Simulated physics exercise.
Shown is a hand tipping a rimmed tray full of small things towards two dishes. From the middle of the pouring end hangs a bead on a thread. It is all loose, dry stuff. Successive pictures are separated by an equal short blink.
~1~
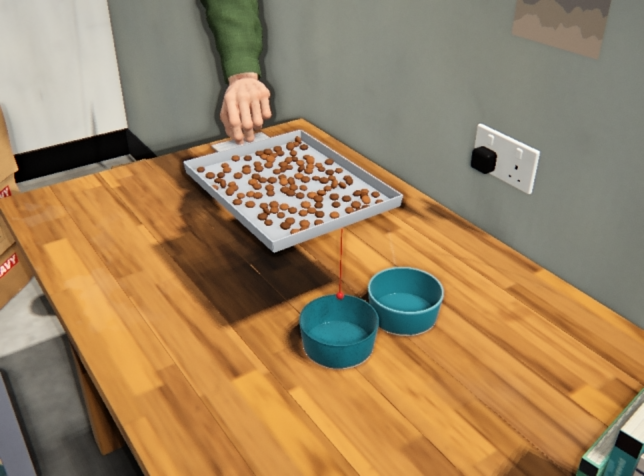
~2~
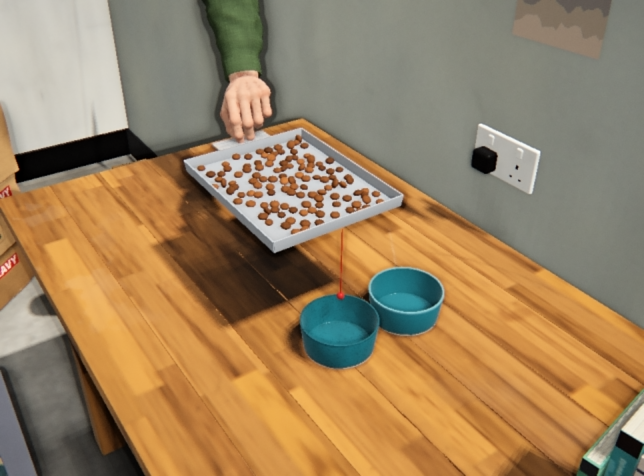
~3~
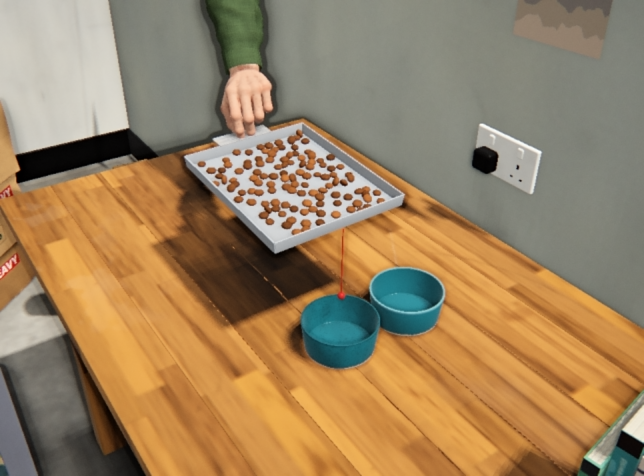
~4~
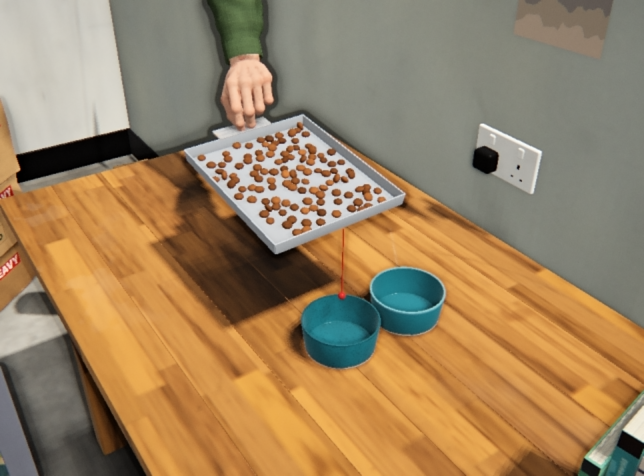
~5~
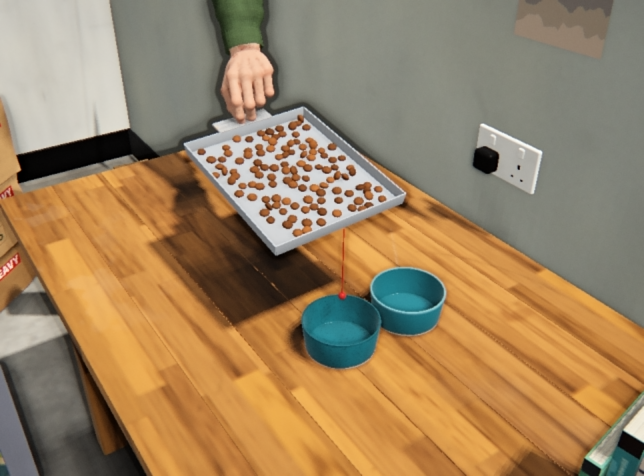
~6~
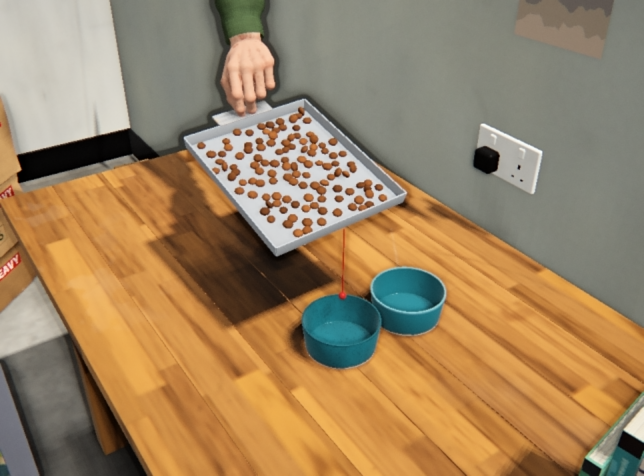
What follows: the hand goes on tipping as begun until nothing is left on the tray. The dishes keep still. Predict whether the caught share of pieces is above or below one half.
It looks like most goes past the dishes, when all's done.
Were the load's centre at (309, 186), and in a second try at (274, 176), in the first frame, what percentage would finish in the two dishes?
In turn 40 and 40 in a hundred.
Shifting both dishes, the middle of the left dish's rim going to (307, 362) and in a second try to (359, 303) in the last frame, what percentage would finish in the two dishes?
Trial 1 about 60 %, trial 2 about 10 %.
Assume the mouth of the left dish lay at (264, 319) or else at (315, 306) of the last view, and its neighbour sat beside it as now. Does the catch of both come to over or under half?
Result, first place: Not as much as half; second place: Not as much as half.
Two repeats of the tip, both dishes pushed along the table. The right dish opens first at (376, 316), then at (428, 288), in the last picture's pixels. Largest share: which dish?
First try, the dish to the left; second try, the dish to the left.
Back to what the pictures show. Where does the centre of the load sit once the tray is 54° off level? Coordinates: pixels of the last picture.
The load is centred near (312, 198).
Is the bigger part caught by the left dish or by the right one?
Result: More in the left side.
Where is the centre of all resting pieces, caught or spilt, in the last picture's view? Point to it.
Last view, resting centre - approx. (316, 366).
Soon after the last picture, tray tipped steeply; all on the tray.
A little later, tray tipped right over; most on the tray; a stray few in the left dish; a small part outside both; a small part in the air.
Later still, tray tipped past a quarter turn; about a third in the left dish; about two thirds outside both.
At rest, tray tipped past a quarter turn; about a third in the left dish; none in the right dish; about two thirds outside both.
